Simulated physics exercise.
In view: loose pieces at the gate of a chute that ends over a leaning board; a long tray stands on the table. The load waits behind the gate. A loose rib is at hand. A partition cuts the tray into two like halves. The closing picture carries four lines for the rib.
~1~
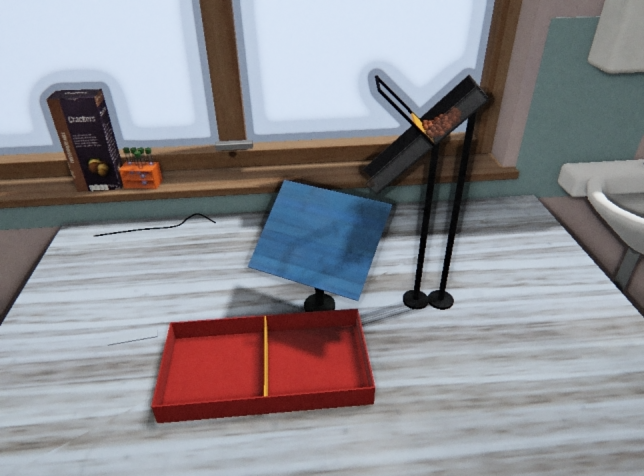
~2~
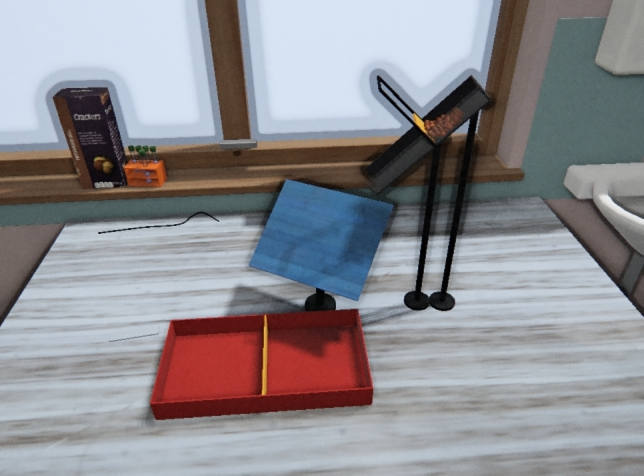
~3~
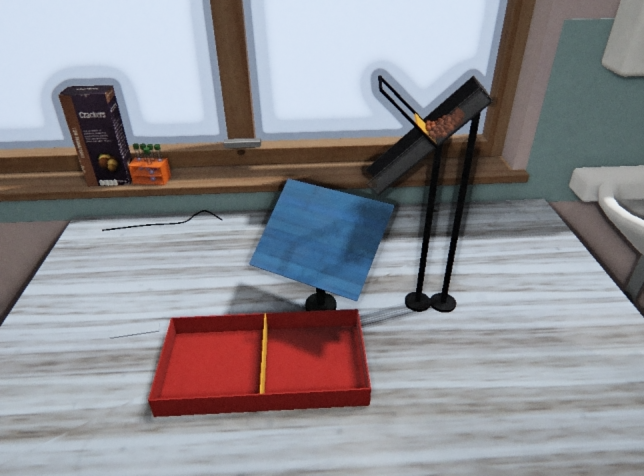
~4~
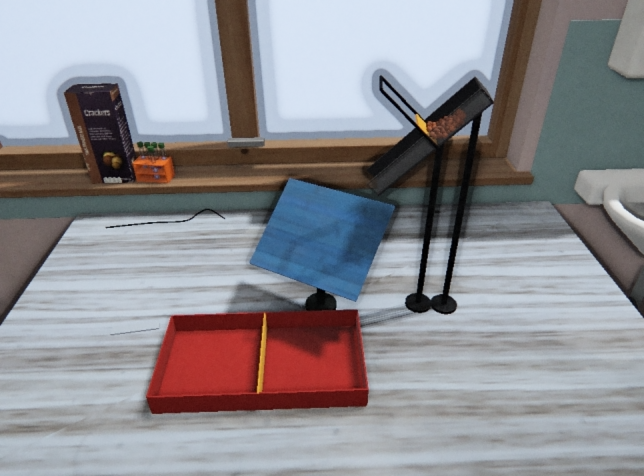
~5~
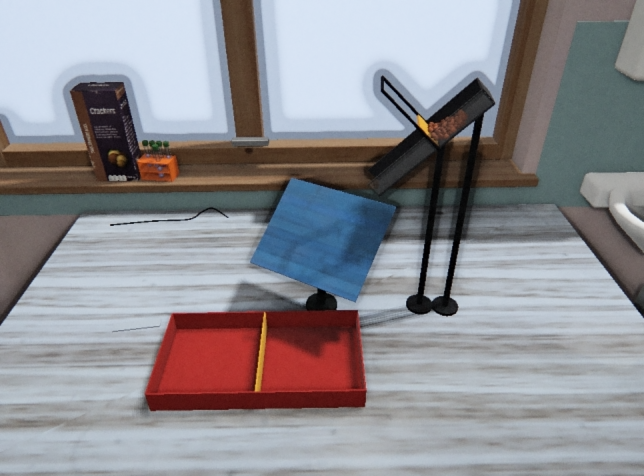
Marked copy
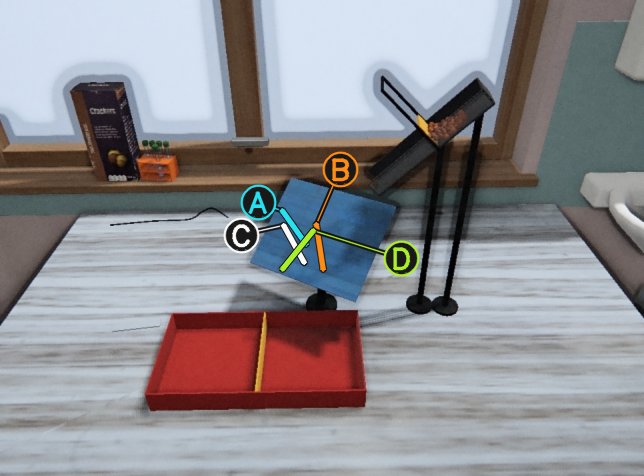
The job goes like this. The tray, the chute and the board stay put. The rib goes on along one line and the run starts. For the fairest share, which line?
Line D does it best.
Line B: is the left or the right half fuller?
The right half.
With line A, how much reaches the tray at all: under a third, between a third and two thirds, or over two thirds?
It is over two thirds.
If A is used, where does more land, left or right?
More lands on the right.
On the marked copy, line A from (282, 210) to (306, 244); line B from (316, 224) to (323, 269); line C from (283, 225) to (304, 262); line D from (313, 230) to (282, 269).
With A, of what is caught, a small share in the left half, the bulk in the right.
With B, of what is caught, only a few in the left half, all but a few in the right.
With C, of what is caught, only a few in the left half, all but a few in the right.
With D, of what is caught, close to a third in the left half, close to two thirds in the right.
